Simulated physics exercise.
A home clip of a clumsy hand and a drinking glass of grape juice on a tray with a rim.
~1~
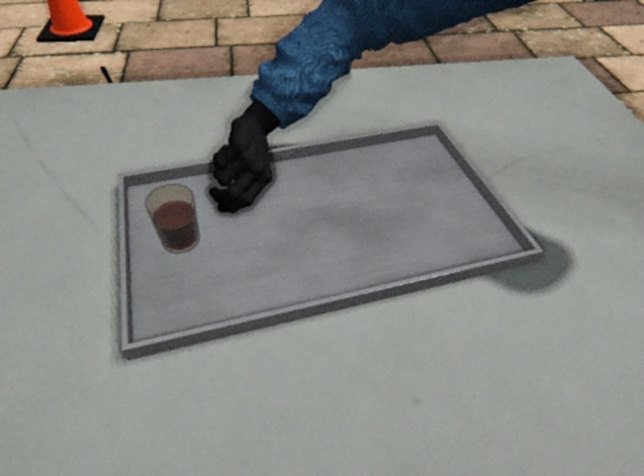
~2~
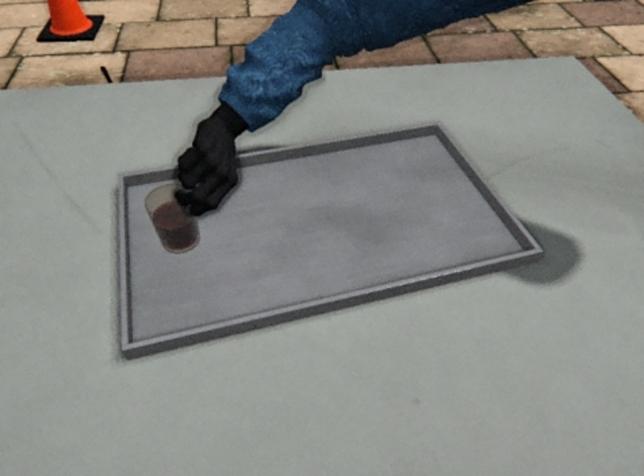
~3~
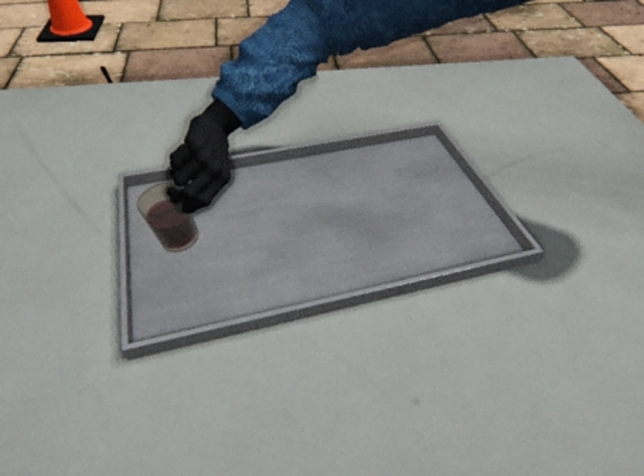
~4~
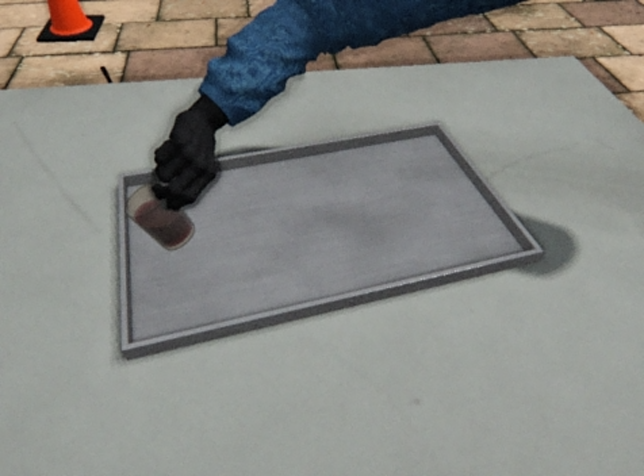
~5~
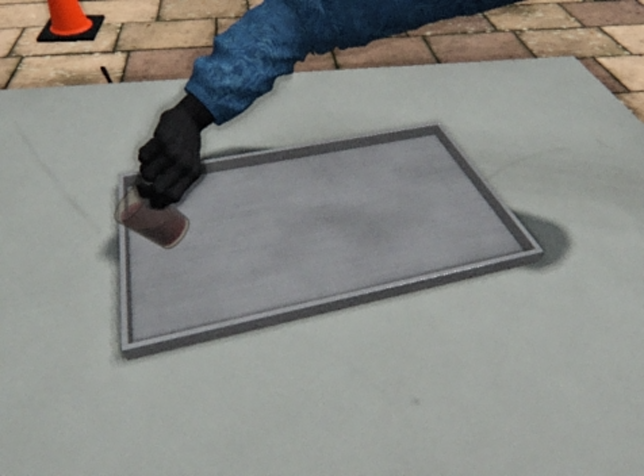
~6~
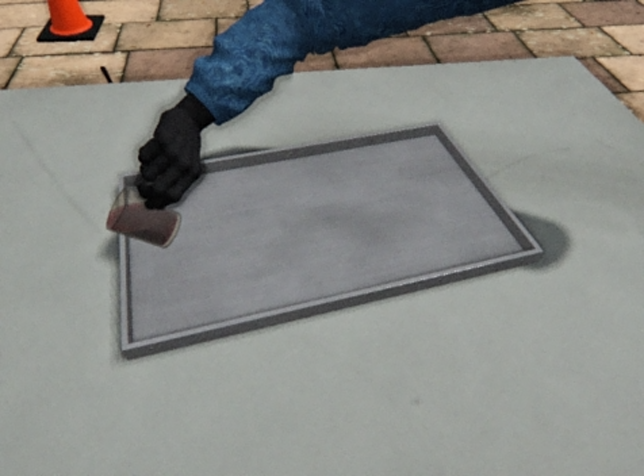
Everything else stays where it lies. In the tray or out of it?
The grape juice escapes from the tray.
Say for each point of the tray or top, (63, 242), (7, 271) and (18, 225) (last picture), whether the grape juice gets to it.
The first is in the puddle; the next soaked; the last reached.
Soon after, the drinking glass lies across the rim; the puddle covers about as much as a plate; it is on the top, beyond the rim.
Later, the puddle covers about as much as a tray; it is on the top, beyond the rim.
In the end, the puddle covers about as much as a tray; it is on the top, beyond the rim.
